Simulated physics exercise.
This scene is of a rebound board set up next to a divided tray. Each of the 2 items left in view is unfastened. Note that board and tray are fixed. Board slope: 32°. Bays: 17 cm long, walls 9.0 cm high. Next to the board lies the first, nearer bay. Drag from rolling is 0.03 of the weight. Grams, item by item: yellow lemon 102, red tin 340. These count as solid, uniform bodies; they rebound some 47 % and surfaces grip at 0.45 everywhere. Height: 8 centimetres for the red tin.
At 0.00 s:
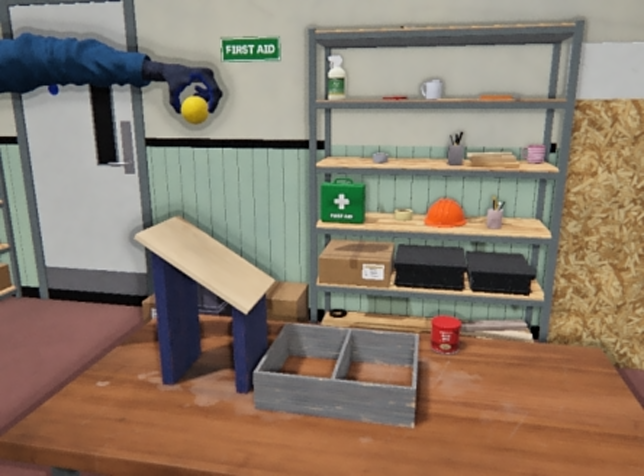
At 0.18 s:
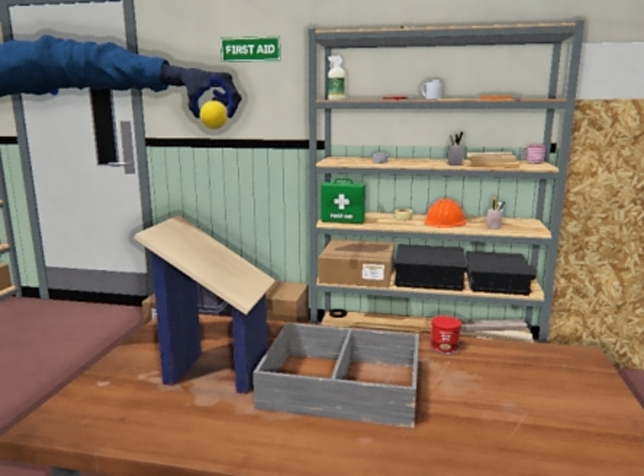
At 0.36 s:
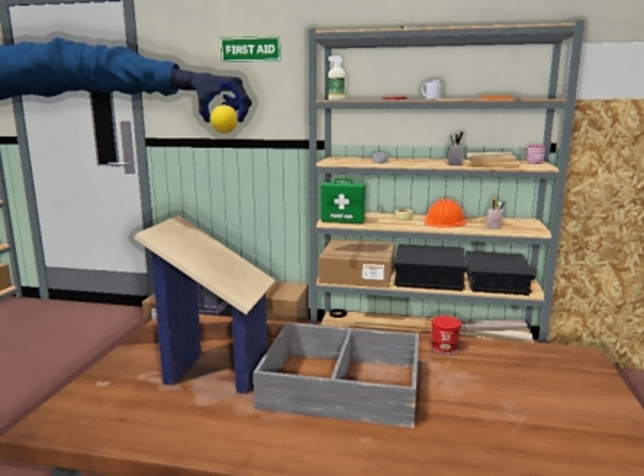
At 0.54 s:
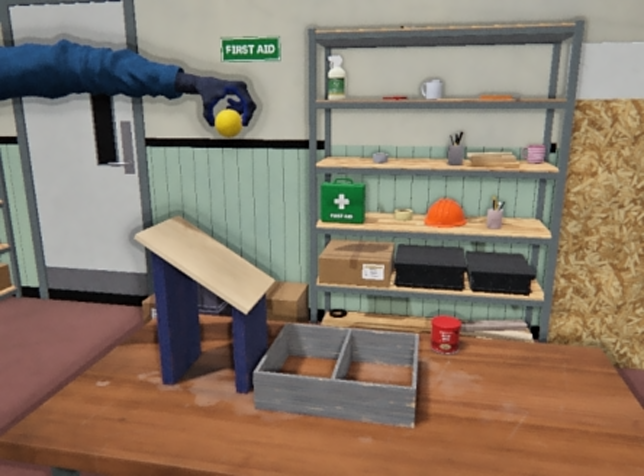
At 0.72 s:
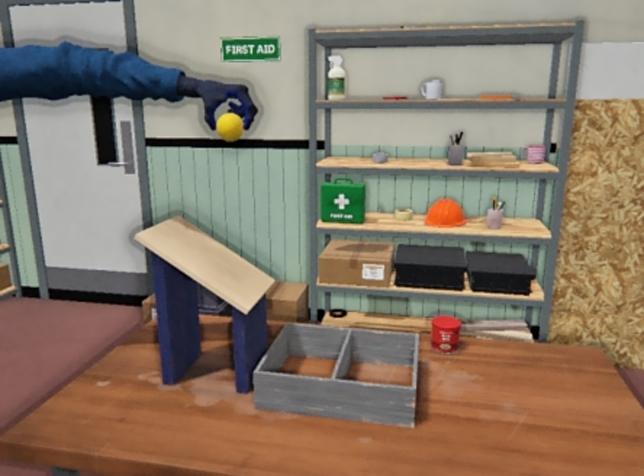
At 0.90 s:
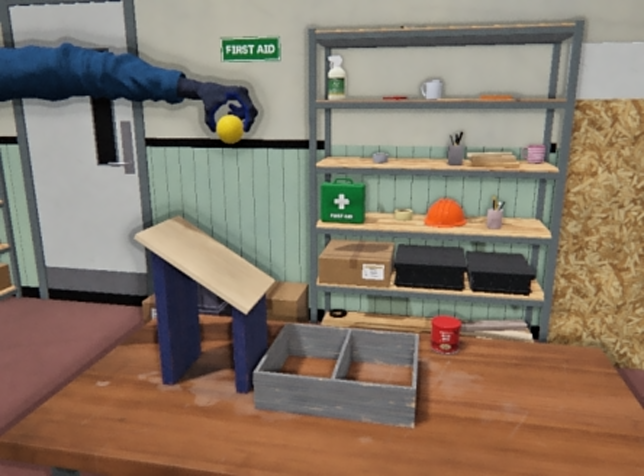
In a workshop, a gloved hand carried a small yellow ball a short way to the right and slightly down, then held it nearly still above a sloping board beside a grey two-part box.
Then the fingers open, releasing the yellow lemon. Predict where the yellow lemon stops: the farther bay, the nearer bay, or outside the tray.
Watch it come to rest in the trailing pocket.
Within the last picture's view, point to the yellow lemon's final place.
You'll find it at about (357, 376).
By 1.20 s, yellow lemon near (234, 217).
By 1.40 s, yellow lemon near (316, 295).
By 1.70 s, it is in the farther bay; yellow lemon near (376, 369).
When it is over (2.5 s), it is in the farther bay; red tin within 4 cm of the start. End places, in pixels of the last picture, yellow lemon near (357, 376).
